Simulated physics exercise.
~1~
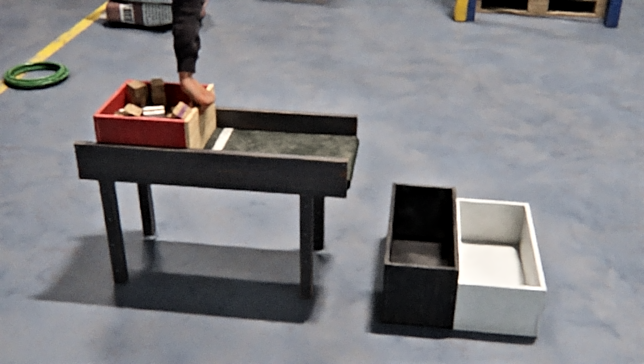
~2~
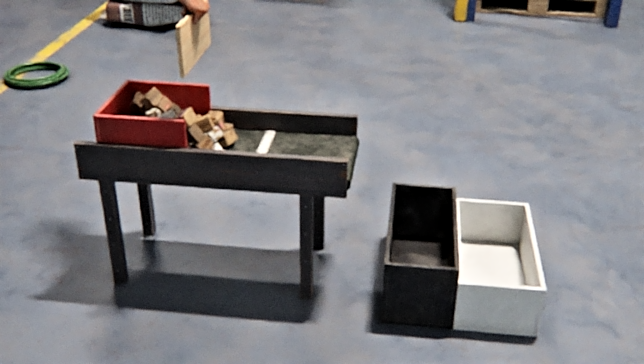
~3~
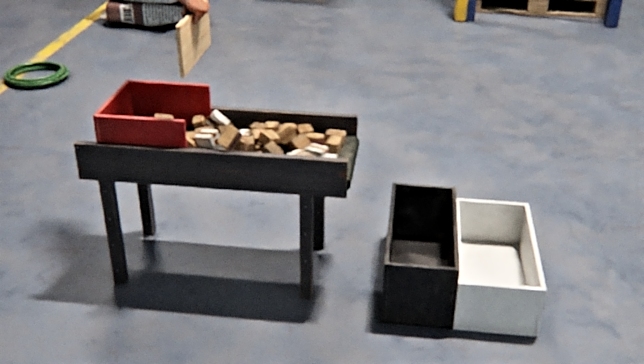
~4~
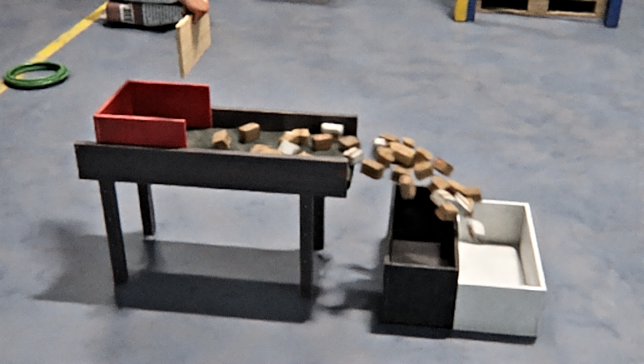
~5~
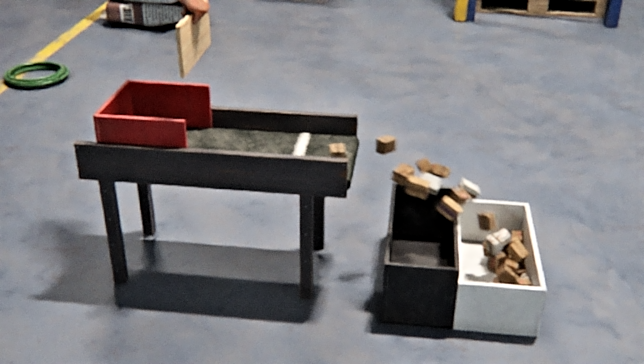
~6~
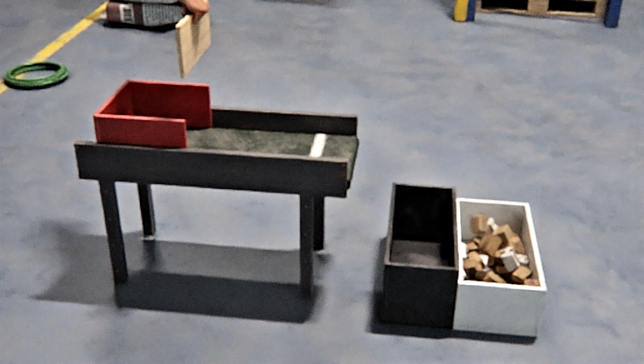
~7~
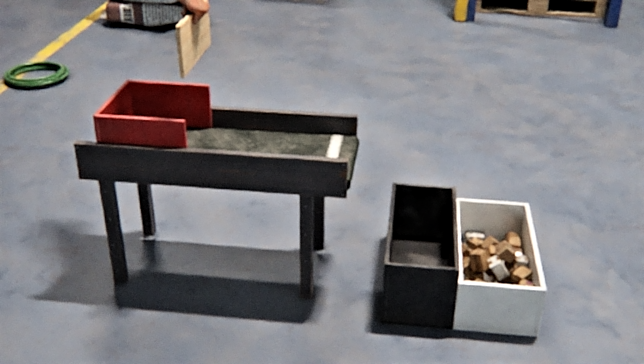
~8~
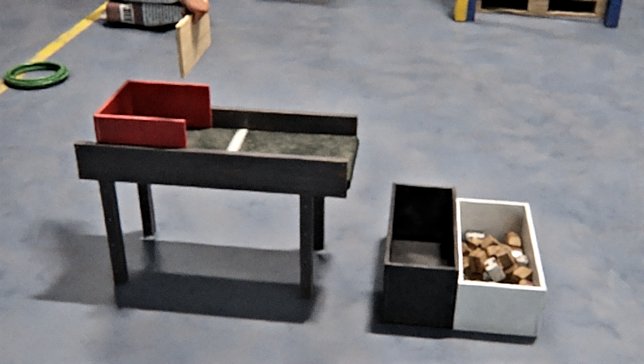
On a blue workshop floor, a belt flings small blocks from a red pen into a white bin.
